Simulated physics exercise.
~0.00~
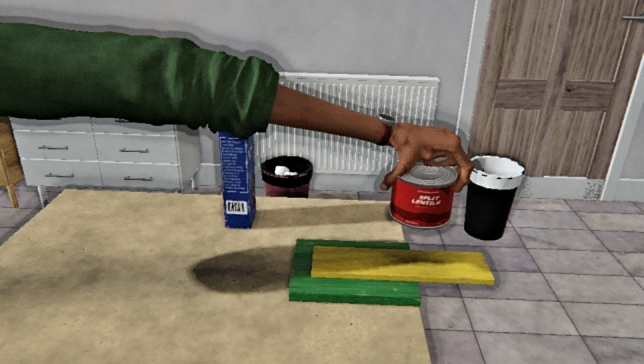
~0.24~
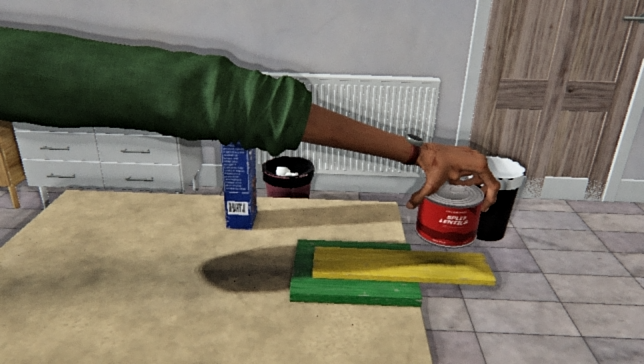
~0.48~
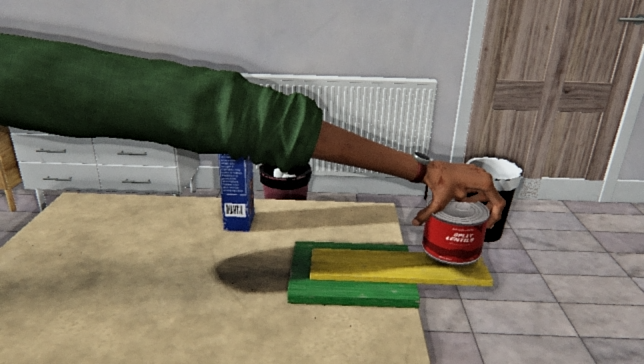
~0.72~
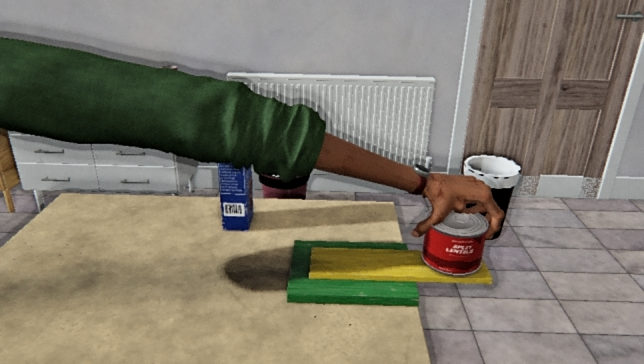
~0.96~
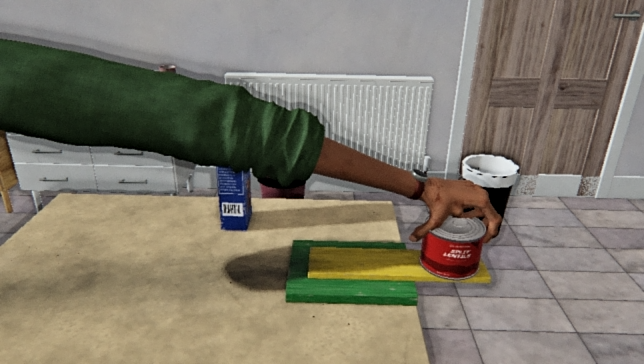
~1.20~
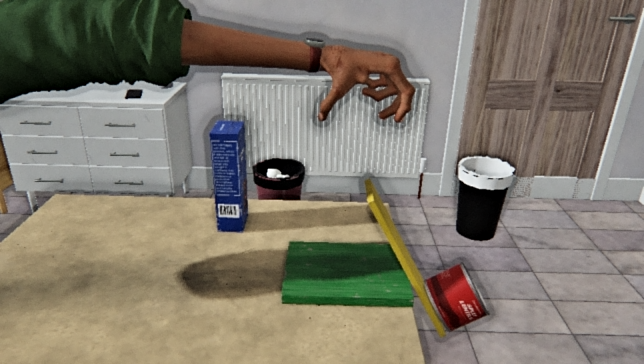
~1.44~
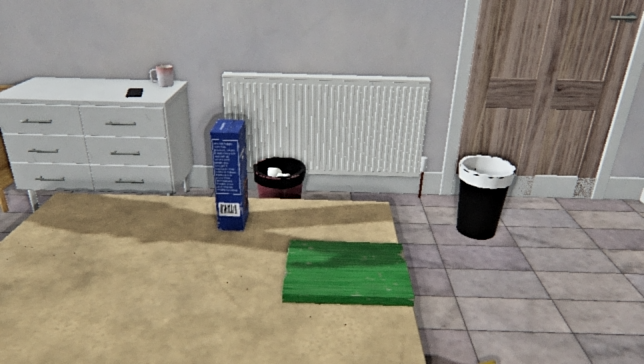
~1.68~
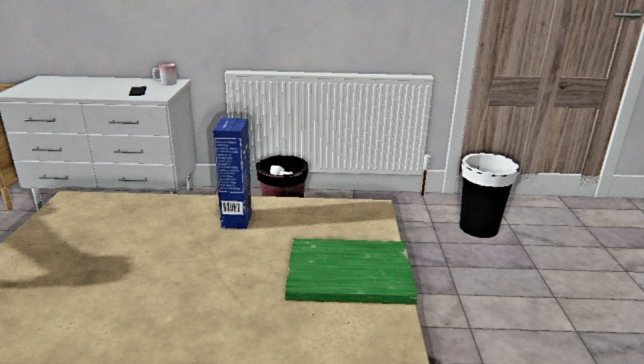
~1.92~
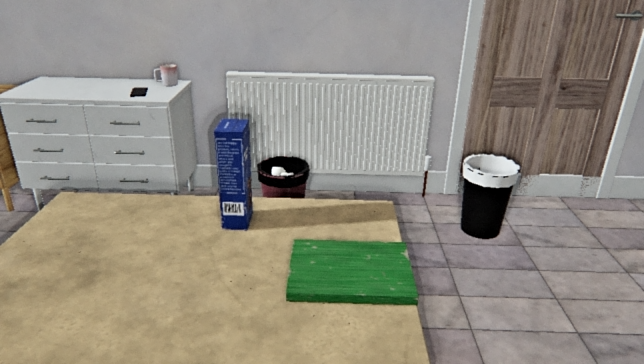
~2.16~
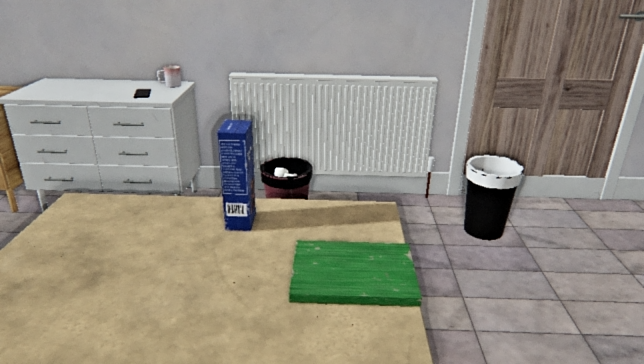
An arm in a dark green sleeve reaches from the left across a tan tabletop in a tiled room, seen from slightly above by a gently swaying camera. A blue carton stands near the back, and a yellow board lies on a green slab, jutting past the table's right edge. The hand moves a red tub right and lowers it onto the board's overhanging end. Once the hand lets go and draws back, the board tips steeply and falls off the edge with the tub. Both drop from view, leaving the slab and carton in place.
